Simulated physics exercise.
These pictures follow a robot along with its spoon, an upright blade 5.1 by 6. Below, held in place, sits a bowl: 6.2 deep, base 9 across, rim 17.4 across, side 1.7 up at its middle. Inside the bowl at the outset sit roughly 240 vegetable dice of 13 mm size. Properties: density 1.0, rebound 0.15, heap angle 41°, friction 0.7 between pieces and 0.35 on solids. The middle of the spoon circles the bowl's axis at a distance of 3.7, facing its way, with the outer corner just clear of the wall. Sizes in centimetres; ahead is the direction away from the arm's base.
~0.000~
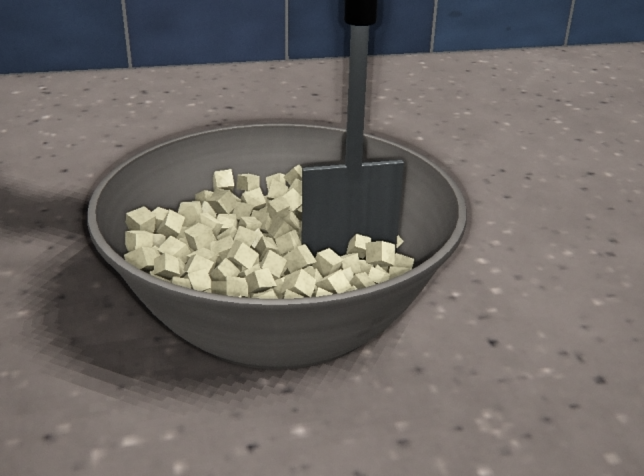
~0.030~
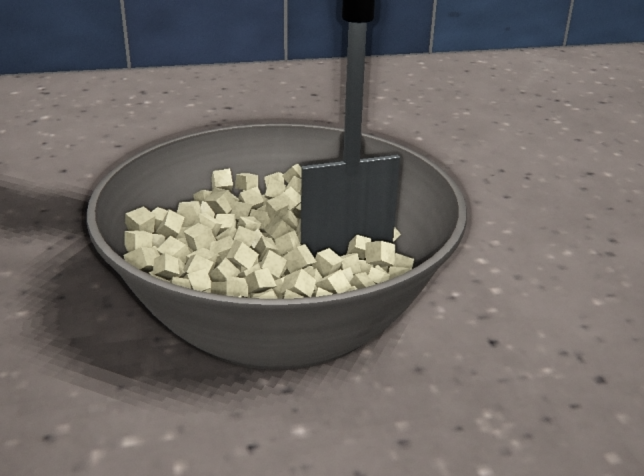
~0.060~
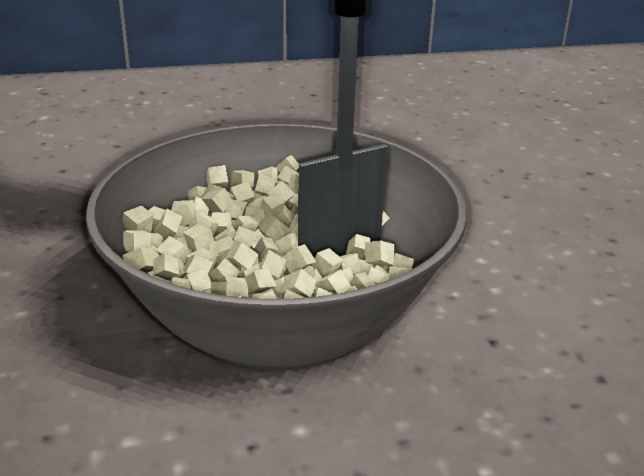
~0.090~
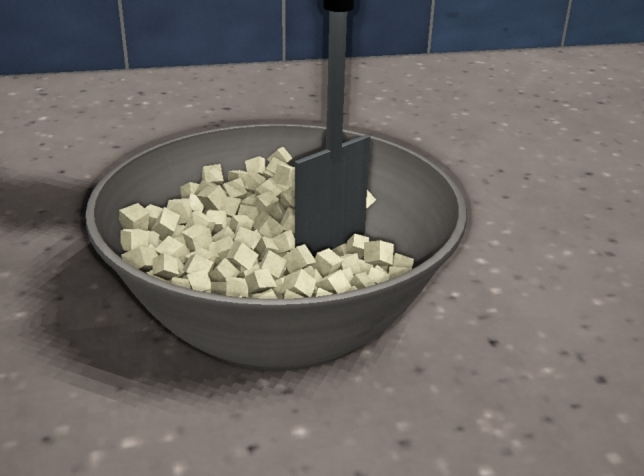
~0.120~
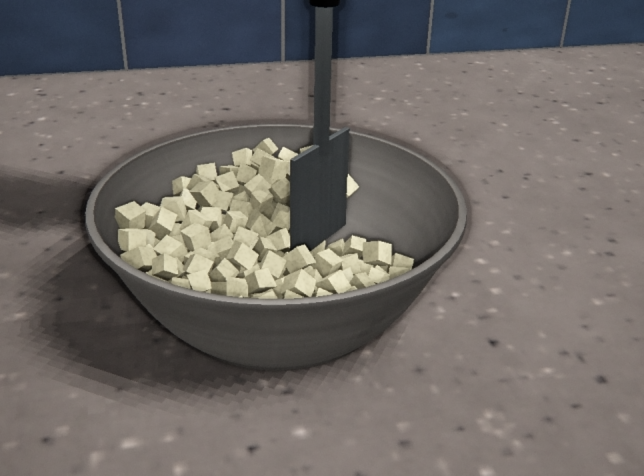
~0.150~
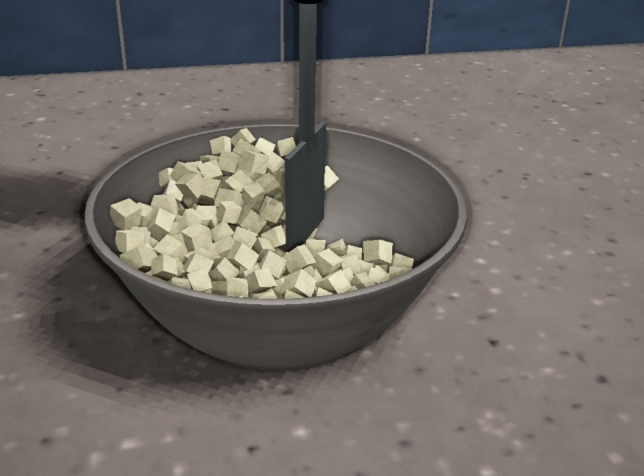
On a speckled counter, a dark flat blade sweeping leftward and turning edge-on in a grey bowl, pushing pale cubes up the left side.
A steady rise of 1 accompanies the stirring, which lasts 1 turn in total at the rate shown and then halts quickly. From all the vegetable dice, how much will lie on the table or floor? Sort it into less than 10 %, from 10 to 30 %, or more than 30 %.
It goes in from 10 to 30 %.
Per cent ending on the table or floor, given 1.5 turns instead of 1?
It would be around 30 per cent.
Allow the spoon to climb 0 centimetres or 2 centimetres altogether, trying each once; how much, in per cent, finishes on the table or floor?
Some 20 and some 20 per cent.
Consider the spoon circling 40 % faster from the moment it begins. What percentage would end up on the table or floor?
25 per cent.
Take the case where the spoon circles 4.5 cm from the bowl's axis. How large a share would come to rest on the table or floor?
Around 20 in a hundred.
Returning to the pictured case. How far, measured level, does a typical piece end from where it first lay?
Near 9 cm.
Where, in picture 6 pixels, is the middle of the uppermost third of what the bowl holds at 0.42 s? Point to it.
Roughly at (189, 254).
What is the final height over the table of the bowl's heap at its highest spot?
8.0 cm, give or take.
After 0.42 s, 174° round, highest piece 8 above the table; 221 in the bowl, 6 on the table or floor, 8 in flight or on the tool.
After 0.70 s, 292° round, highest piece 9 above the table; 207 in the bowl, 25 on the table or floor, 3 in flight or on the tool.
After 1.03 s, 0° round, highest piece 7 above the table; 194 in the bowl, 41 on the table or floor.
After 1.73 s, 0° round, highest piece 7 above the table; 194 in the bowl, 41 on the table or floor.
At rest, 194 in the bowl, 41 on the table or floor. That is 17 % on the table or floor.
